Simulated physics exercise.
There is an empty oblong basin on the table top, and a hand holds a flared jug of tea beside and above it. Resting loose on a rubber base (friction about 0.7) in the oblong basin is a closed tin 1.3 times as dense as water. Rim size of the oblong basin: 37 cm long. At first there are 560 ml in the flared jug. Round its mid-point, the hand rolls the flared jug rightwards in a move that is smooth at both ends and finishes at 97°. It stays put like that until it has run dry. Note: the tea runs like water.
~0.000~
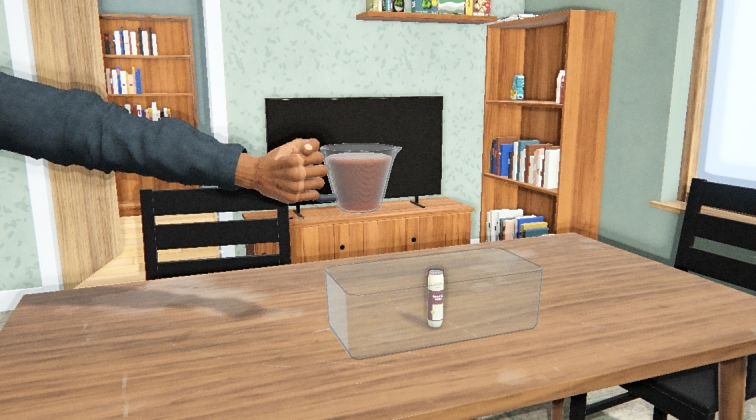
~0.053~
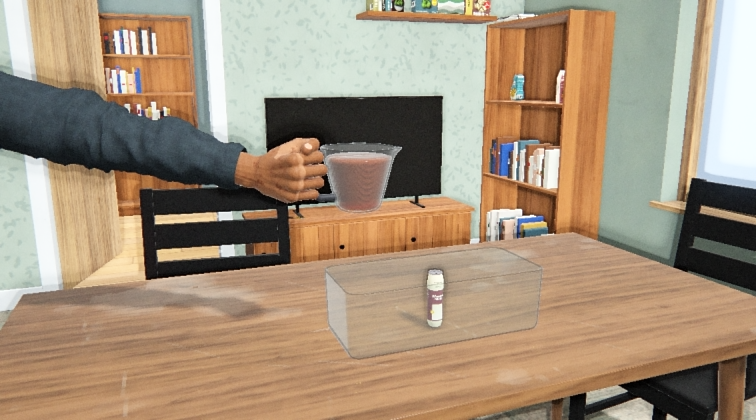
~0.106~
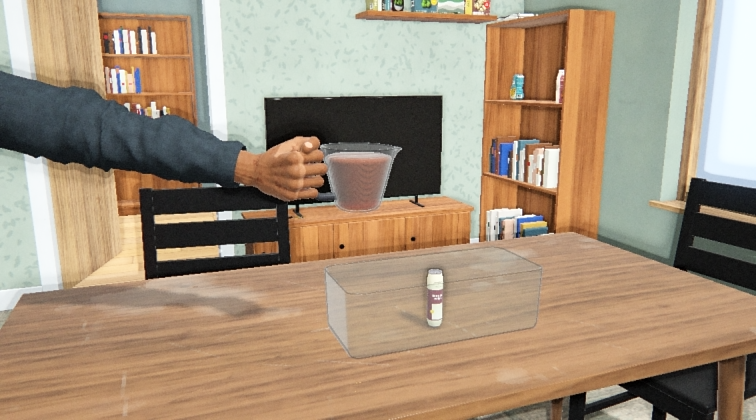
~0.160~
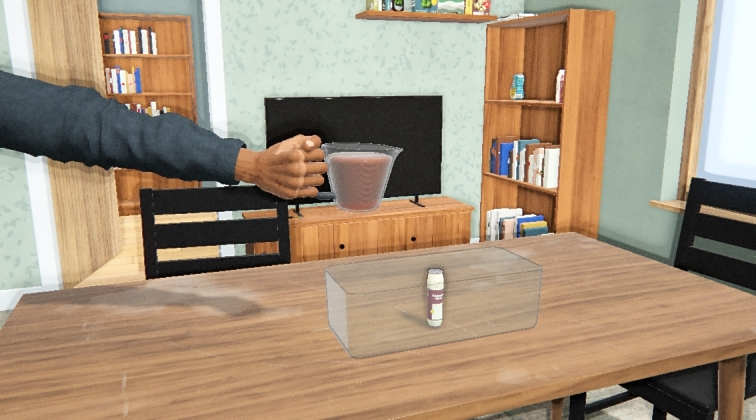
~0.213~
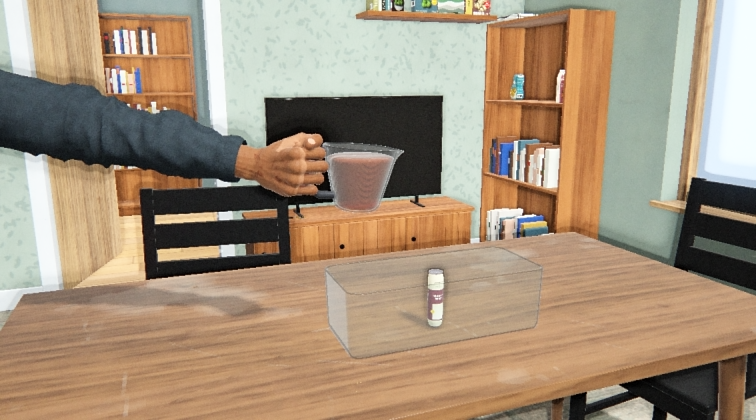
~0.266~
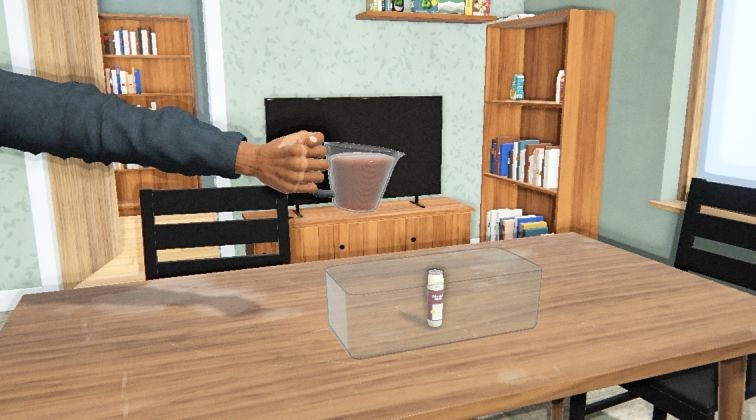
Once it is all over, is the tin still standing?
No.
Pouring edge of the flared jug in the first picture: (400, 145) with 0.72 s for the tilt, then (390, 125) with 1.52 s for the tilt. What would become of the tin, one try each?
Trial 1 - tin tips; trial 2 - tin tips.
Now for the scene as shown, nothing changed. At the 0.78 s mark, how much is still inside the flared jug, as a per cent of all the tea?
Near 74 in a hundred.
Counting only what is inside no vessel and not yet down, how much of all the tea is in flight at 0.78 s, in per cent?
I'd say close to 20 per cent.
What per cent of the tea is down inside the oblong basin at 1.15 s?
About 62 %.
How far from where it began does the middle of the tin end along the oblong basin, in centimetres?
The tin's middle ends up about 7.0 cm along the basin.
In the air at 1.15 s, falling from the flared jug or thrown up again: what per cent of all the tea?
About 20 per cent.
After 0.78 s the tilt is 53° and 74 per cent is still to pour; the tin stands where it began.
After 1.15 s the tilt is 86° and 19 per cent is still to pour; the tin stands where it began.
After 1.54 s the tilt is 97° and 0 per cent is still to pour; the tin lies on its side.
After 1.97 s the tilt is 97° and 0 per cent is still to pour; the tin lies on its side.
In the end the tin lies on its side.
